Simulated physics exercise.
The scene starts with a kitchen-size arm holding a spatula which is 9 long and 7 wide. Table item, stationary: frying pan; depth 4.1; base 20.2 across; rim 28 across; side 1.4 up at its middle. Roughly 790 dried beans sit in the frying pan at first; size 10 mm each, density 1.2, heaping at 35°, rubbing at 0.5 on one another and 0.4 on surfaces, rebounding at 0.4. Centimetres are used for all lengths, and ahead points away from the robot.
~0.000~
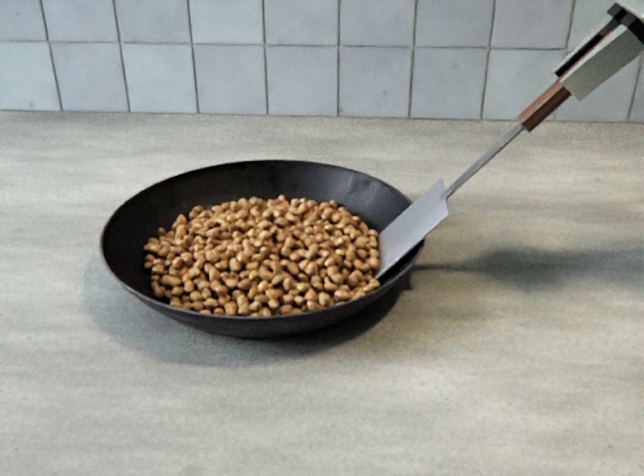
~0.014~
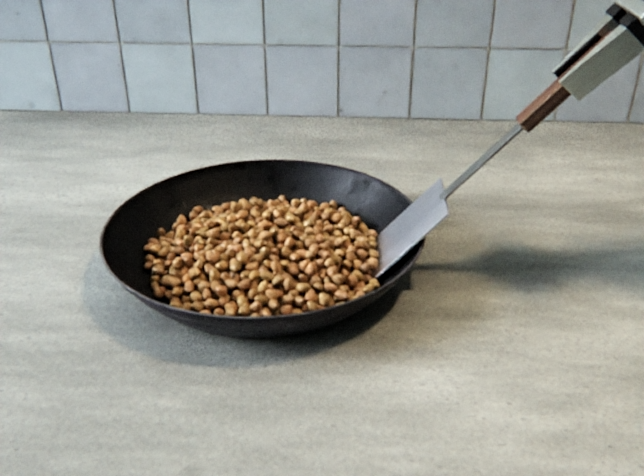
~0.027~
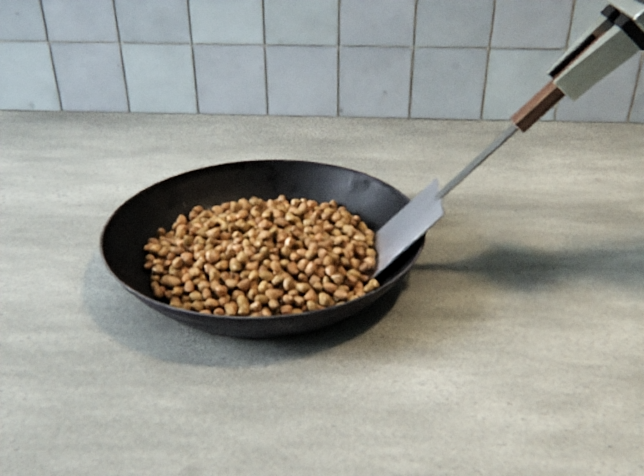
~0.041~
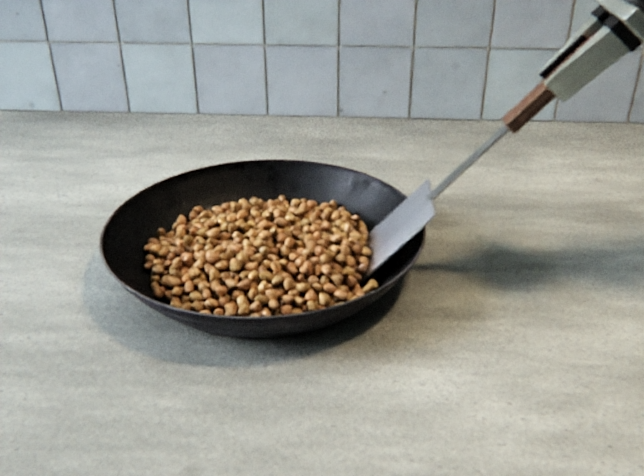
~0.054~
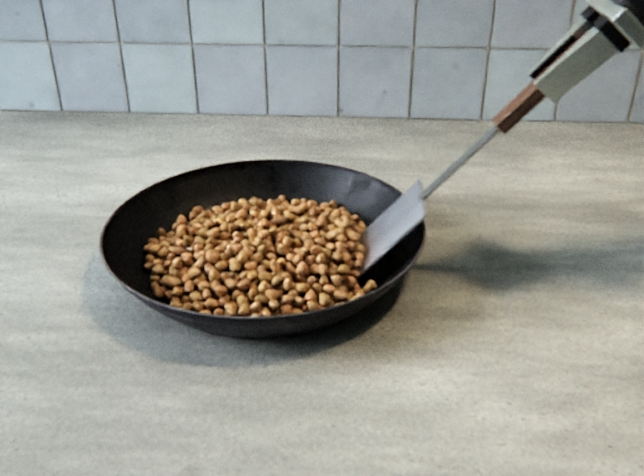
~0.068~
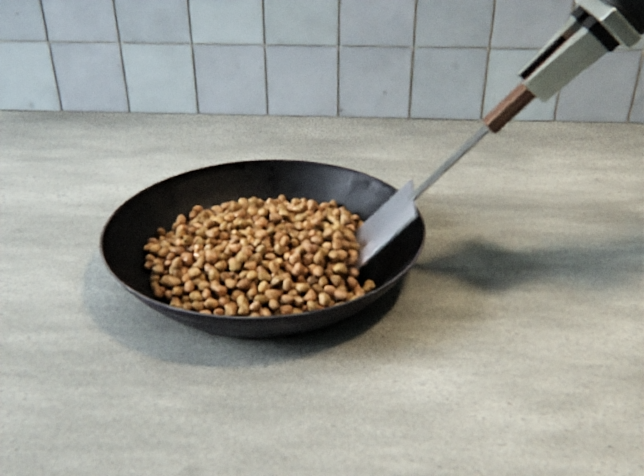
At the start, a dark frying pan of brown beans sits on a grey counter before a tiled wall, a spatula held by a robot arm touching its right side. The spatula then slides slowly left and slightly down into the pan, against the beans, which barely shift.
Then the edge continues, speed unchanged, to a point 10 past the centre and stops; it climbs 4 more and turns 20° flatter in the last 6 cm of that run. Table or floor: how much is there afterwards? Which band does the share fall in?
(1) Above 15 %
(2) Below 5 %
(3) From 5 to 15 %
The answer is 3.
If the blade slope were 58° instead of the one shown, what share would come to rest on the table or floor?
That gives about 10 in a hundred.
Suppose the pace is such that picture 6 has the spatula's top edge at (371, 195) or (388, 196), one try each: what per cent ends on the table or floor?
Estimates: Near 20 %, near 20 %.
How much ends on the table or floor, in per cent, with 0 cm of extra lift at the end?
Roughly 5 per cent.
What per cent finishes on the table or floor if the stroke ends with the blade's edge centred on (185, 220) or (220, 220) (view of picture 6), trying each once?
Close to 0 and close to 0 per cent, respectively.
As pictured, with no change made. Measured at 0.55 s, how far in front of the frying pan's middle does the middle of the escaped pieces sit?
18 cm.
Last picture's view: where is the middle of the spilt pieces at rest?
Resting centre: About (64, 252).
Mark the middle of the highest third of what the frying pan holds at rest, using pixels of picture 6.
Near (162, 234).
By 0.18 s, sloping 49°, highest piece 4 above the table; 790 in the frying pan.
By 0.30 s, sloping 43°, highest piece 5 above the table; 790 in the frying pan.
By 0.55 s, sloping 29°, highest piece 6 above the table; 734 in the frying pan, 56 on the table or floor.
By 1.60 s, sloping 29°, highest piece 6 above the table; 731 in the frying pan, 59 on the table or floor.
Final count, 731 in the frying pan, 59 on the table or floor. That is 7 % on the table or floor.
